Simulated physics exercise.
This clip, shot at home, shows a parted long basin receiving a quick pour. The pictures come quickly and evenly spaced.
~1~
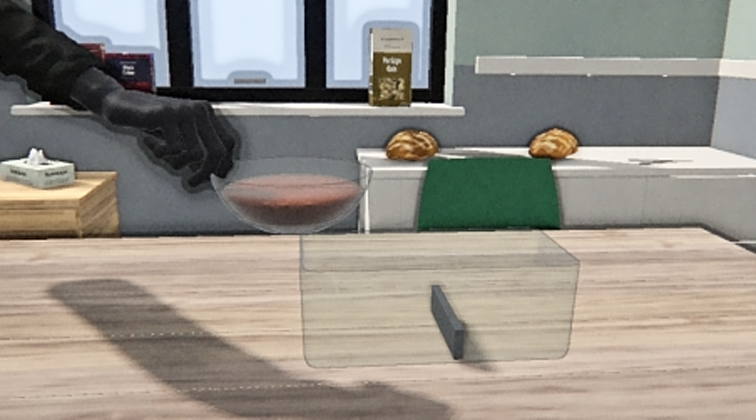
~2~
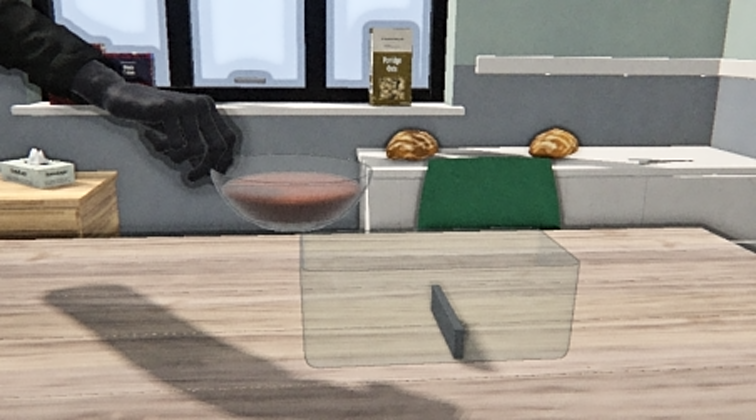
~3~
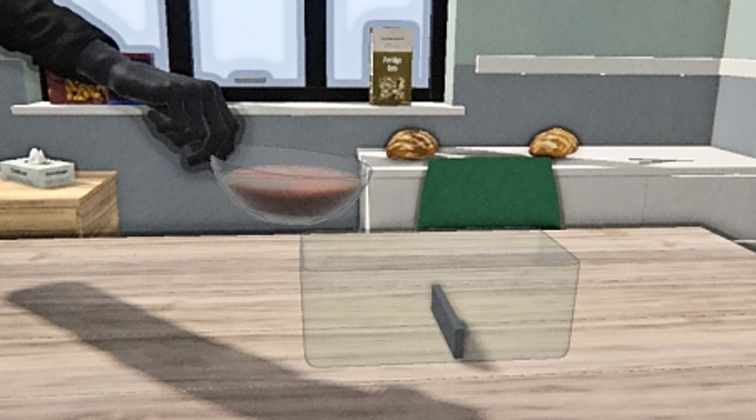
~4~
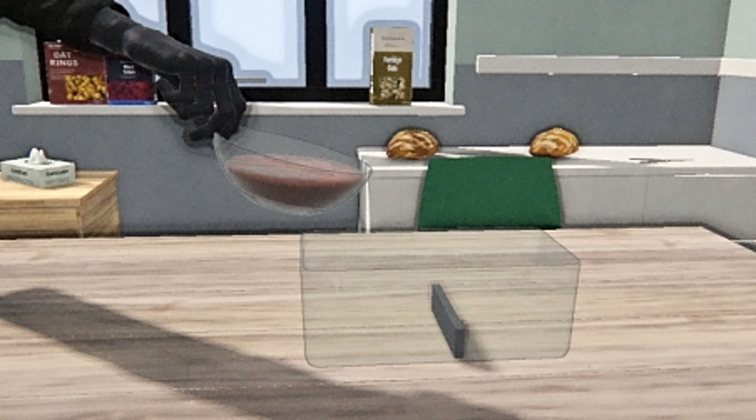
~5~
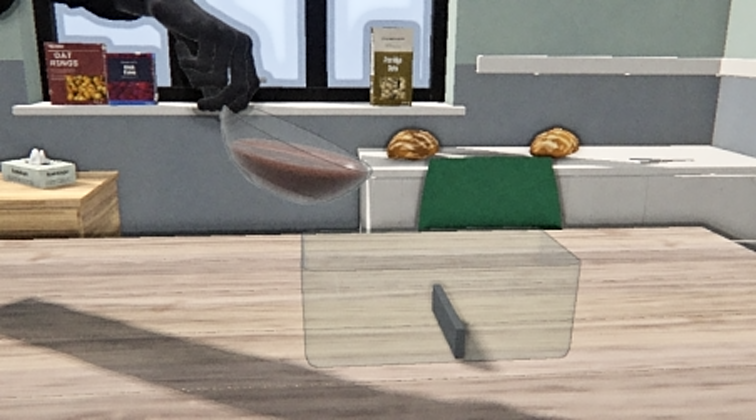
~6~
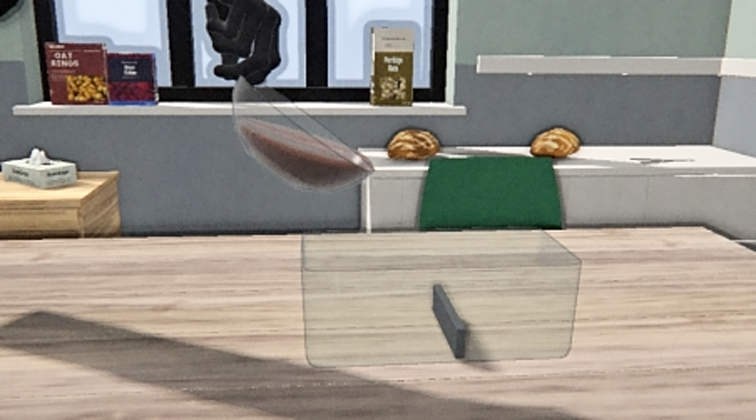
A black-gloved hand tilting a clear bowl of reddish-brown tea rightward, increasingly steeply, above a transparent divided basin on a wooden table.
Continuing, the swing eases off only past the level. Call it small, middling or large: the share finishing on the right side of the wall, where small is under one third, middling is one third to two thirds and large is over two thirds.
Middling.
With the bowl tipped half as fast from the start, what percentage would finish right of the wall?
About 65 per cent.
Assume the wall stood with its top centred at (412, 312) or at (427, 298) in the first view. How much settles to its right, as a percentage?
65 % then 70 %, approximately.
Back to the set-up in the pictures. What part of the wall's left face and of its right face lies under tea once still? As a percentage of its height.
Left: 20 %. Right: 50 %.
A moment on, the bowl is tipped right over and 17 per cent is still to pour, 10 is left of the wall and 0 right of it.
Next, the bowl is tipped right over and 0 per cent is still to pour, 14 is left of the wall and 83 right of it.
Then the bowl is tipped right over and 1 per cent is still to pour, 18 is left of the wall and 47 right of it.
Later the bowl is tipped right over and 3 per cent is still to pour, 27 is left of the wall and 55 right of it.
At rest 32 per cent lies left of the wall, 59 right of it and 9 outside.
